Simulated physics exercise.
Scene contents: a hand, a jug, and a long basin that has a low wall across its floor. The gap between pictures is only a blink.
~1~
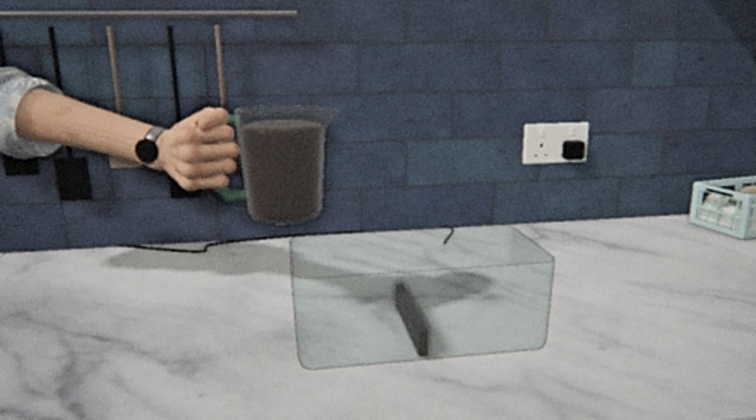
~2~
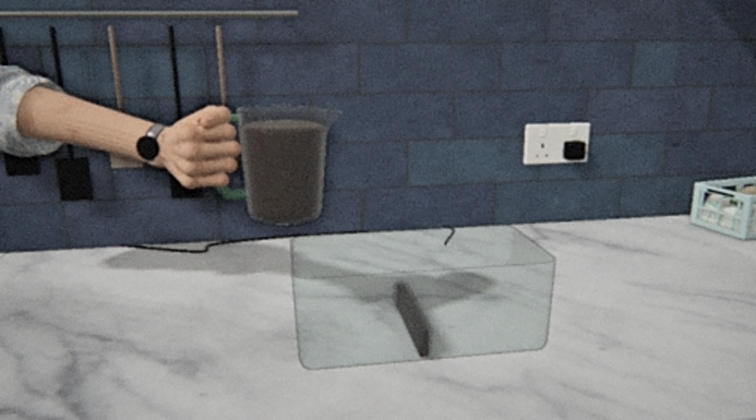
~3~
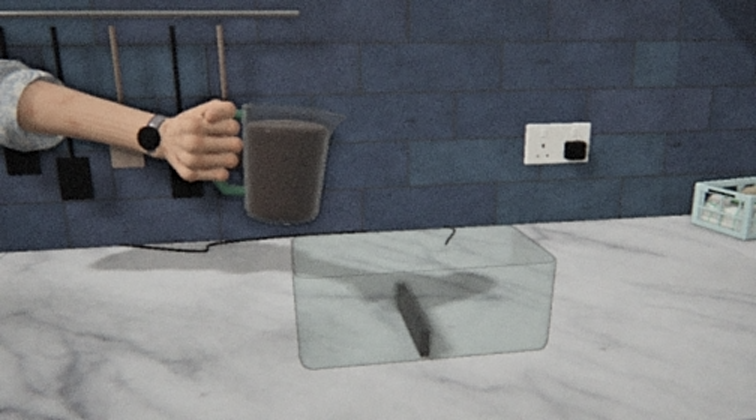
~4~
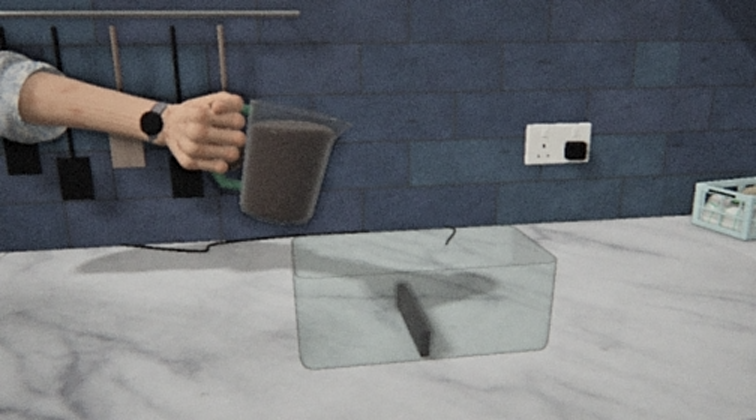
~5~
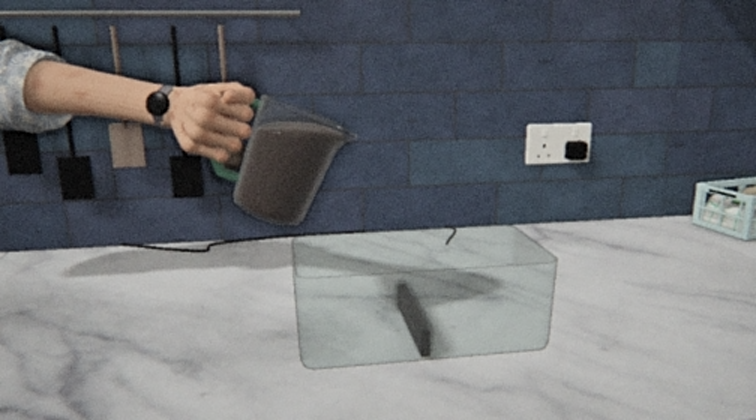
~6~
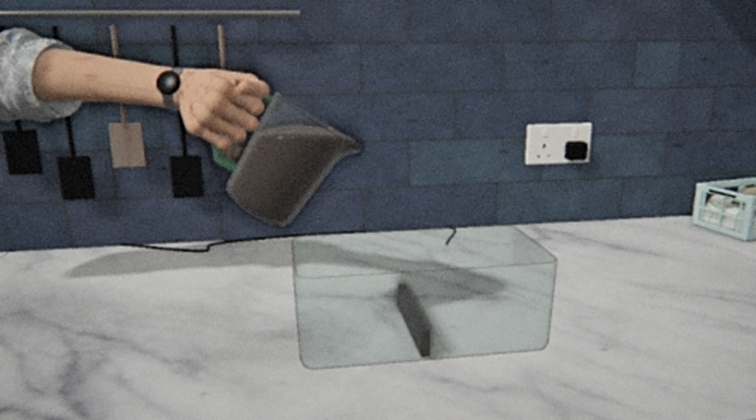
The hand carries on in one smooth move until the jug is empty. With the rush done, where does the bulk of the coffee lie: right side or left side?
More to the left.
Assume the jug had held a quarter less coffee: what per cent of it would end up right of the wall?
It comes to around 10 percent.
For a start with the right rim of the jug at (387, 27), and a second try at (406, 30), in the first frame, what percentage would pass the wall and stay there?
It would come to near 85 per cent, and then near 80 per cent.
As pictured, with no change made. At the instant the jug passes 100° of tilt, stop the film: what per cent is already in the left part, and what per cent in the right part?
Left side around 20 per cent; right side around 10 per cent.
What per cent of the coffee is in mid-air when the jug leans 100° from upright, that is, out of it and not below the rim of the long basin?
Share in flight: Approx. 20 %.
A moment on, the tilt is 100° and 54 per cent is still to pour, 18 is left of the wall and 8 right of it.
Next, the tilt is 116° and 8 per cent is still to pour, 73 is left of the wall and 11 right of it.
Then the tilt is 116° and 0 per cent is still to pour, 81 is left of the wall and 15 right of it.
Later the tilt is 116° and 0 per cent is still to pour, 80 is left of the wall and 17 right of it.
In the end 79 per cent lies left of the wall, 17 right of it and 4 outside.
